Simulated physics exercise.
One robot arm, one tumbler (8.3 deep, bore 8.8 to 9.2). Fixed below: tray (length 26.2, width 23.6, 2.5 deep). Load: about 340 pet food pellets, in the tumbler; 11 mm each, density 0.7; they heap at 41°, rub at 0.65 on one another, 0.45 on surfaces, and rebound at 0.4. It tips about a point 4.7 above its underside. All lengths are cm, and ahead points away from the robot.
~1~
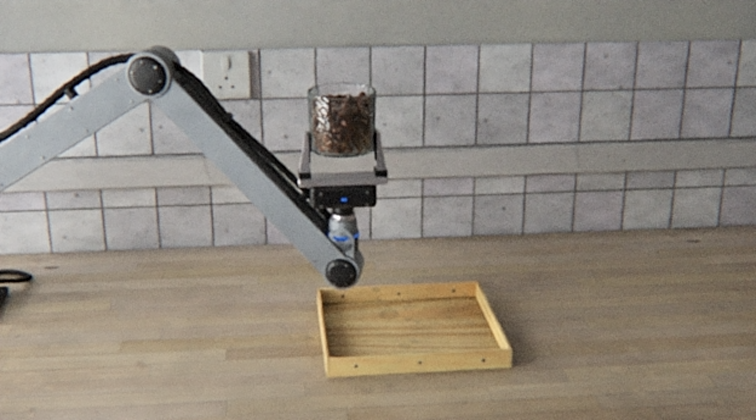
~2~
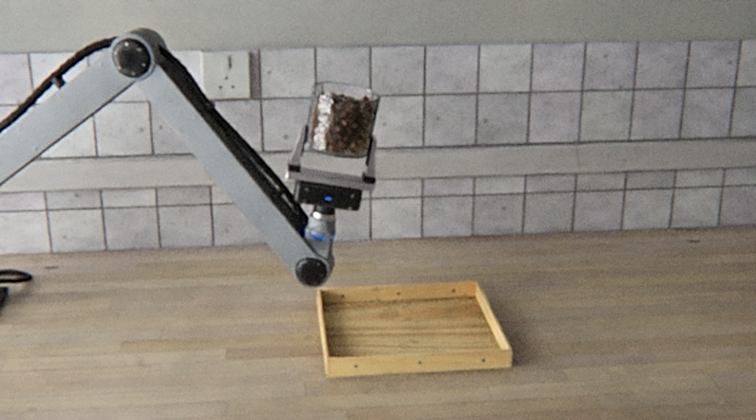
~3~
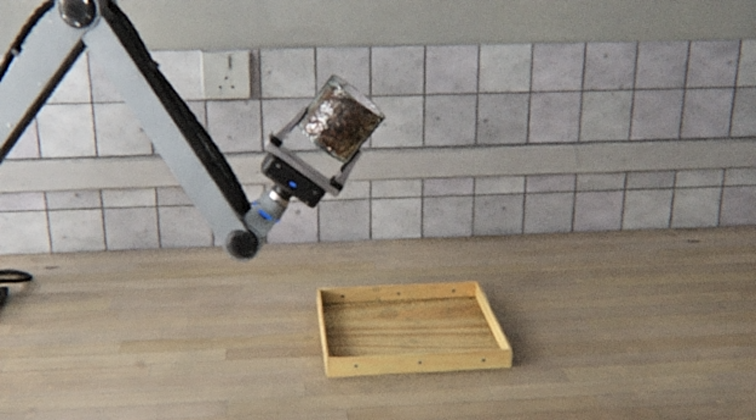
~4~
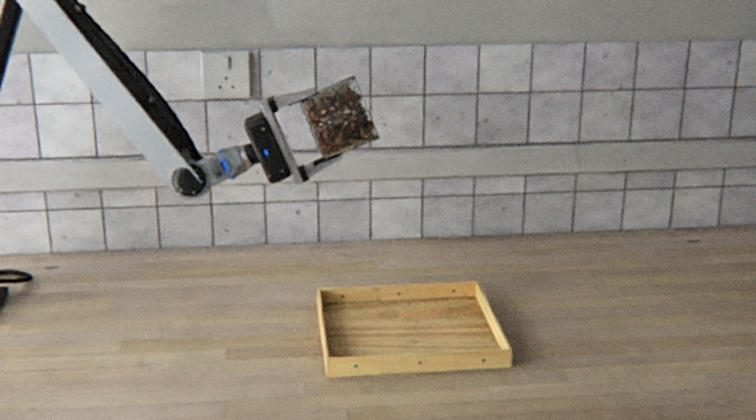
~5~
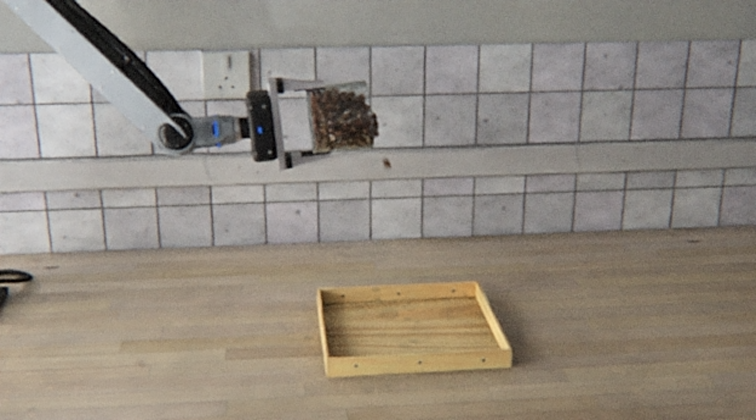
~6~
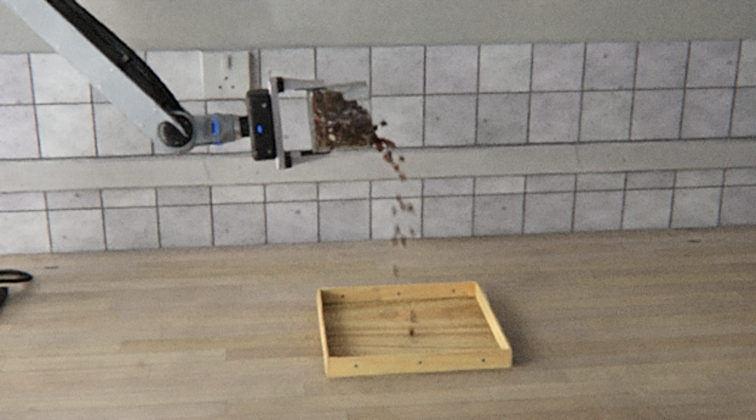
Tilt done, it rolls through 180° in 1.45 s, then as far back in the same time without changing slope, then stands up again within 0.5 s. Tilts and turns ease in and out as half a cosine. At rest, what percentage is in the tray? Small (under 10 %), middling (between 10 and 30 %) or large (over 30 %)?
Answer: Large; over 30 % of the pet food pellets finish in the tray.
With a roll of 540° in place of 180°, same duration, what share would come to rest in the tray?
Then about 75 per cent.
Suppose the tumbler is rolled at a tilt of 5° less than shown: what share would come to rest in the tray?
Then about 35 per cent.
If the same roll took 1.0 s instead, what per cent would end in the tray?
Then about 50 per cent.
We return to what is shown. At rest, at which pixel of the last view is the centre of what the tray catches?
Around (421, 327).
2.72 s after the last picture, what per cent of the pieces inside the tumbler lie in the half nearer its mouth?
Some 40 per cent.
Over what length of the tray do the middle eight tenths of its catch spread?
Roughly 14 cm.
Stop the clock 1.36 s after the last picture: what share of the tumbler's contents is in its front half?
Roughly 35 per cent.
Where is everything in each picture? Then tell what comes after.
In the first frame, tumbler middle at (342, 121), upright; upper third of the load around (343, 108), from x 315 to 370, top at y 95; 339 in the tumbler.
In the second frame, tumbler middle at (341, 121), tipped 11°; upper third of the load around (340, 108), from x 310 to 370, top at y 95.
In the third frame, tumbler middle at (340, 120), tipped 39°; upper third of the load around (336, 107), from x 305 to 375, top at y 90.
In the fourth frame, tumbler middle at (339, 119), tipped 69°; upper third of the load around (337, 104), from x 305 to 370, top at y 85.
In the fifth frame, tumbler middle at (338, 118), tipped 85°; upper third of the load around (332, 105), from x 310 to 390, top at y 90; 337 in the tumbler, 2 in flight or on a rim.
In the sixth frame, tumbler middle at (338, 118), tipped 86°; upper third of the load around (329, 108), from x 315 to 415, top at y 90; 319 in the tumbler, 2 in the tray, 18 in flight or on a rim.
Then, 1.36 s after the last picture, tipped 86°, highest piece 38 above the table; 206 in the tumbler, 120 in the tray, 1 on the table or floor, 12 in flight or on a rim.
Then, 2.72 s after the last picture, tipped 86°, highest piece 37 above the table; 168 in the tumbler, 160 in the tray, 2 on the table or floor, 9 in flight or on a rim.
Then, 3.60 s after the last picture, upright, highest piece 38 above the table; 177 in the tray, 160 in the tumbler, 2 on the table or floor.
Then, 4.30 s after the last picture, upright, highest piece 38 above the table; 177 in the tray, 160 in the tumbler, 2 on the table or floor.
Final count, 177 in the tray, 160 in the tumbler, 2 on the table or floor. That is 52 % in the tray.
